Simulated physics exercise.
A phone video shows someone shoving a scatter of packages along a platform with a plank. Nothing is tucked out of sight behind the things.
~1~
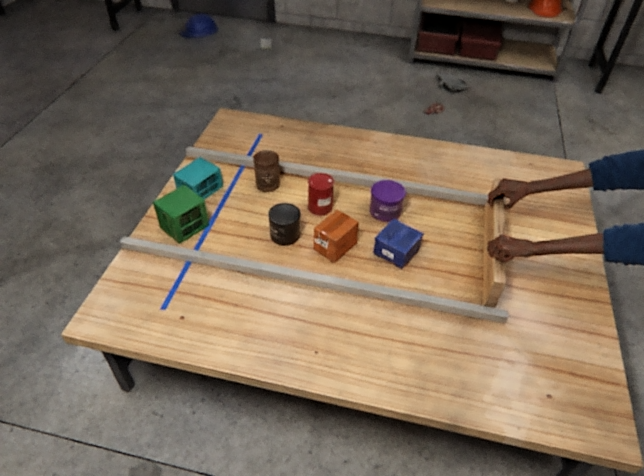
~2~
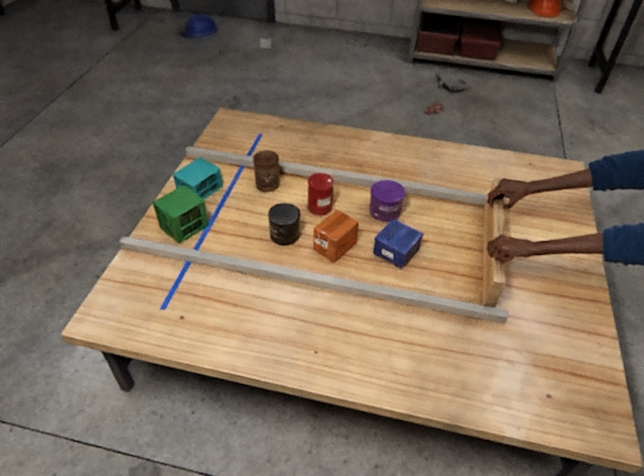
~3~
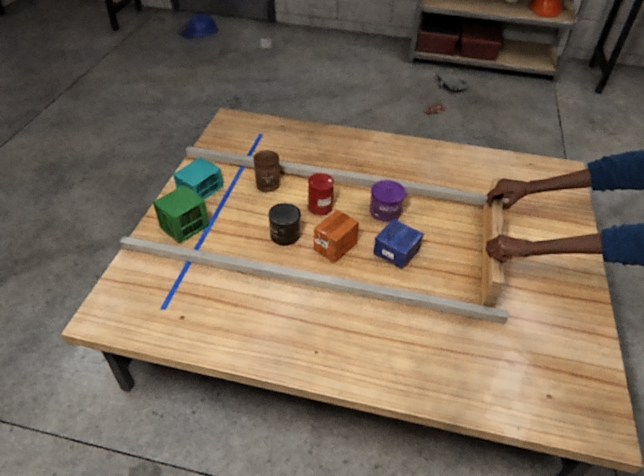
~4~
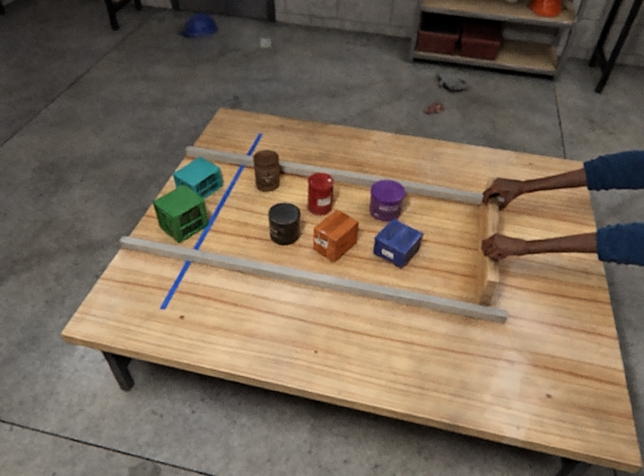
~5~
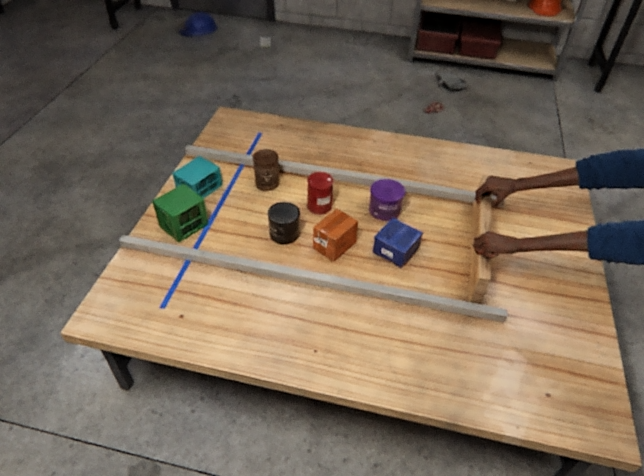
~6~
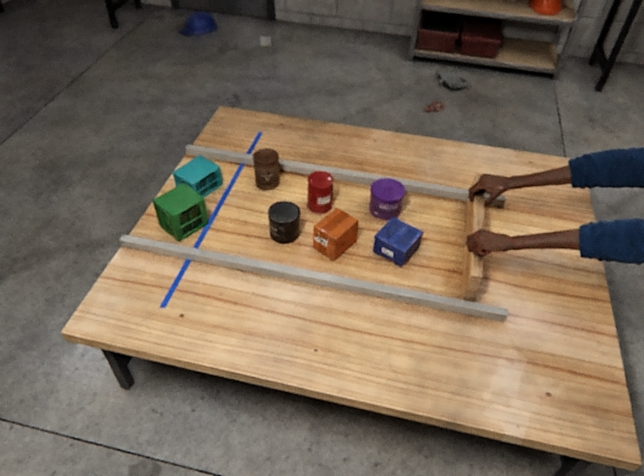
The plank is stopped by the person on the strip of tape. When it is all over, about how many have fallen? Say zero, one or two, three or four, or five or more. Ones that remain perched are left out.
A single one or a pair drops off.
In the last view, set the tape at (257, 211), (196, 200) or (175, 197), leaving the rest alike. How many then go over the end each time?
0, 4, 5.
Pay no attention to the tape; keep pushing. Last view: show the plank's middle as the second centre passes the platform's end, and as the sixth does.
About (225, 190) and about (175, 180).
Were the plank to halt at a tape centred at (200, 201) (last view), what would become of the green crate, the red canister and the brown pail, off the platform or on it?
Per object: Green crate goes, red canister stays, brown pail stays.
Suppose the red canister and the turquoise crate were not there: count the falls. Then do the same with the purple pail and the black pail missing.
First try 2, second try 1.
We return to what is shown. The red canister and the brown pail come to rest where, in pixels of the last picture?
The red canister at (209, 185), the brown pail at (203, 152).
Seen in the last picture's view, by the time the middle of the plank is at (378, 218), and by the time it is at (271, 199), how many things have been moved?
At that stage 3; at the next, 7.
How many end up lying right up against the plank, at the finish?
3 in contact.
Soon after, none off yet; turquoise crate at rest near (198, 179); green crate at rest near (181, 212); brown pail at rest near (267, 170).
After that, none off yet; turquoise crate at rest near (198, 179); green crate moving near (178, 212); brown pail at rest near (267, 170).
In the end, the number that fall off is one or two; gone, black pail and green crate.
